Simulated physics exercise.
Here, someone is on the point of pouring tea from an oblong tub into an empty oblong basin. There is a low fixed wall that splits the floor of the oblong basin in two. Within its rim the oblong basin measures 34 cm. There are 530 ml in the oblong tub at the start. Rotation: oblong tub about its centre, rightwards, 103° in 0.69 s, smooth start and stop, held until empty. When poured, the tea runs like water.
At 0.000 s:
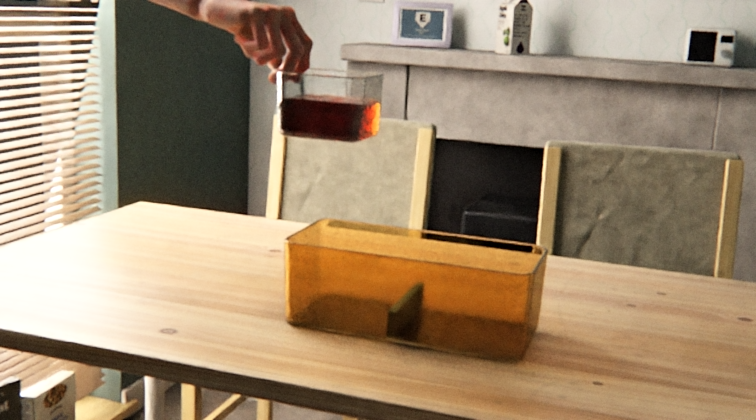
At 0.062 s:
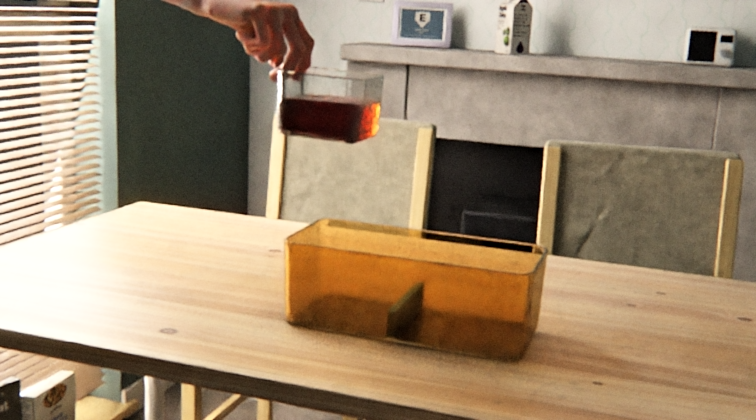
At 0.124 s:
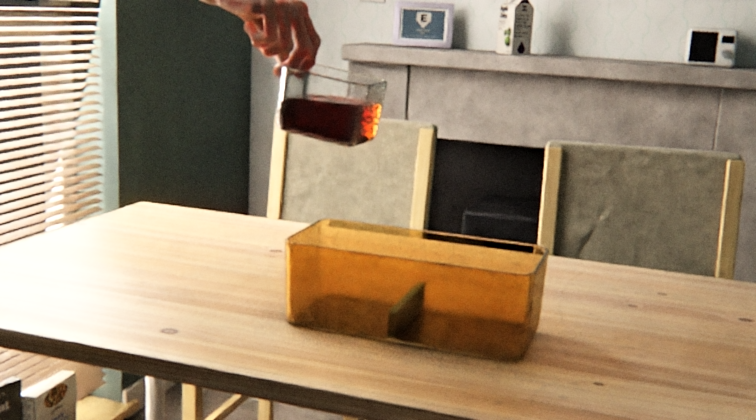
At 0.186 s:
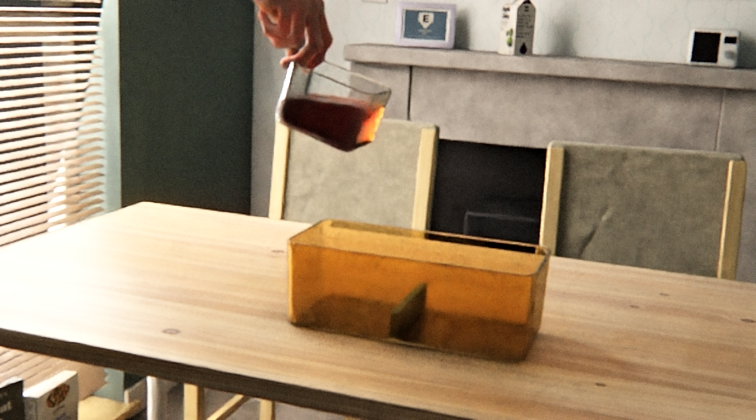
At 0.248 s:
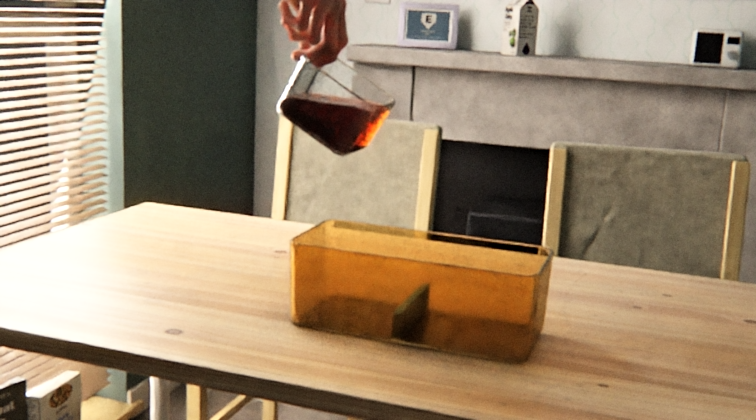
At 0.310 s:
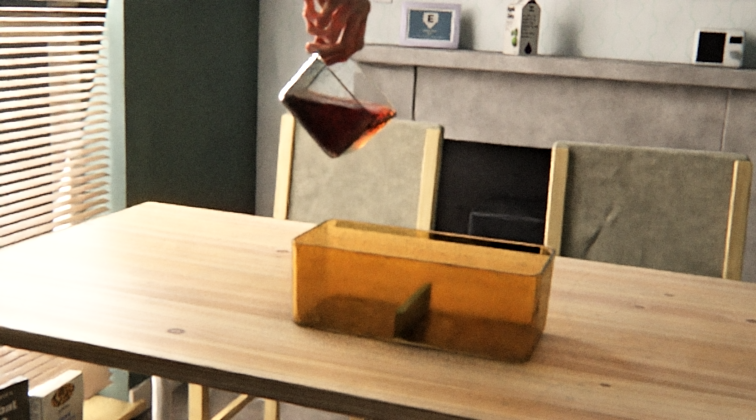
A hand at the upper left holds a clear oblong tub of reddish-brown tea above a pale wooden table, seen from slightly above in a room with slatted blinds. Below sits an empty amber oblong basin with a low dividing wall, before two grey-backed chairs and a grey mantel. The tub tilts steadily down to the right, its tea shifting toward the lower corner, while the view barely drifts.
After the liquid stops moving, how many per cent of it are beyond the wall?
About 53 per cent.
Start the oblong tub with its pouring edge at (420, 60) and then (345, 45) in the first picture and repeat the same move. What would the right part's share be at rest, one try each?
In order, 90 and 10 per cent.
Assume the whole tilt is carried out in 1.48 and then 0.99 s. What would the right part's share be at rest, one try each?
Try 1: 60 %; try 2: 55 %.
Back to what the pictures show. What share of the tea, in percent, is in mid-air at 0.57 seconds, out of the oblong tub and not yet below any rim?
Estimate: Some 48 % of the total.
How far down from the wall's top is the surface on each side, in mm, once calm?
Some 28 mm on the left and 28 mm on the right.
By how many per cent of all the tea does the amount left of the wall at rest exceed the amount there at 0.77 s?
About 22 per cent.
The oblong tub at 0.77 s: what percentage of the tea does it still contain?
What remains is about 10 percent of it all.
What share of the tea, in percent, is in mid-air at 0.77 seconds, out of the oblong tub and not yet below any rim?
Some 12 % is up in the air.
Then, 0.57 s in, the tilt is 96° and 34 per cent is still to pour, 4 is left of the wall and 13 right of it.
Then, 0.77 s in, the tilt is 103° and 11 per cent is still to pour, 24 is left of the wall and 53 right of it.
Then, 0.97 s in, the tilt is 103° and 1 per cent is still to pour, 41 is left of the wall and 53 right of it.
Then, 1.19 s in, the tilt is 103° and 0 per cent is still to pour, 46 is left of the wall and 53 right of it.
Finally, 46 per cent lies left of the wall, 53 right of it and 1 outside.
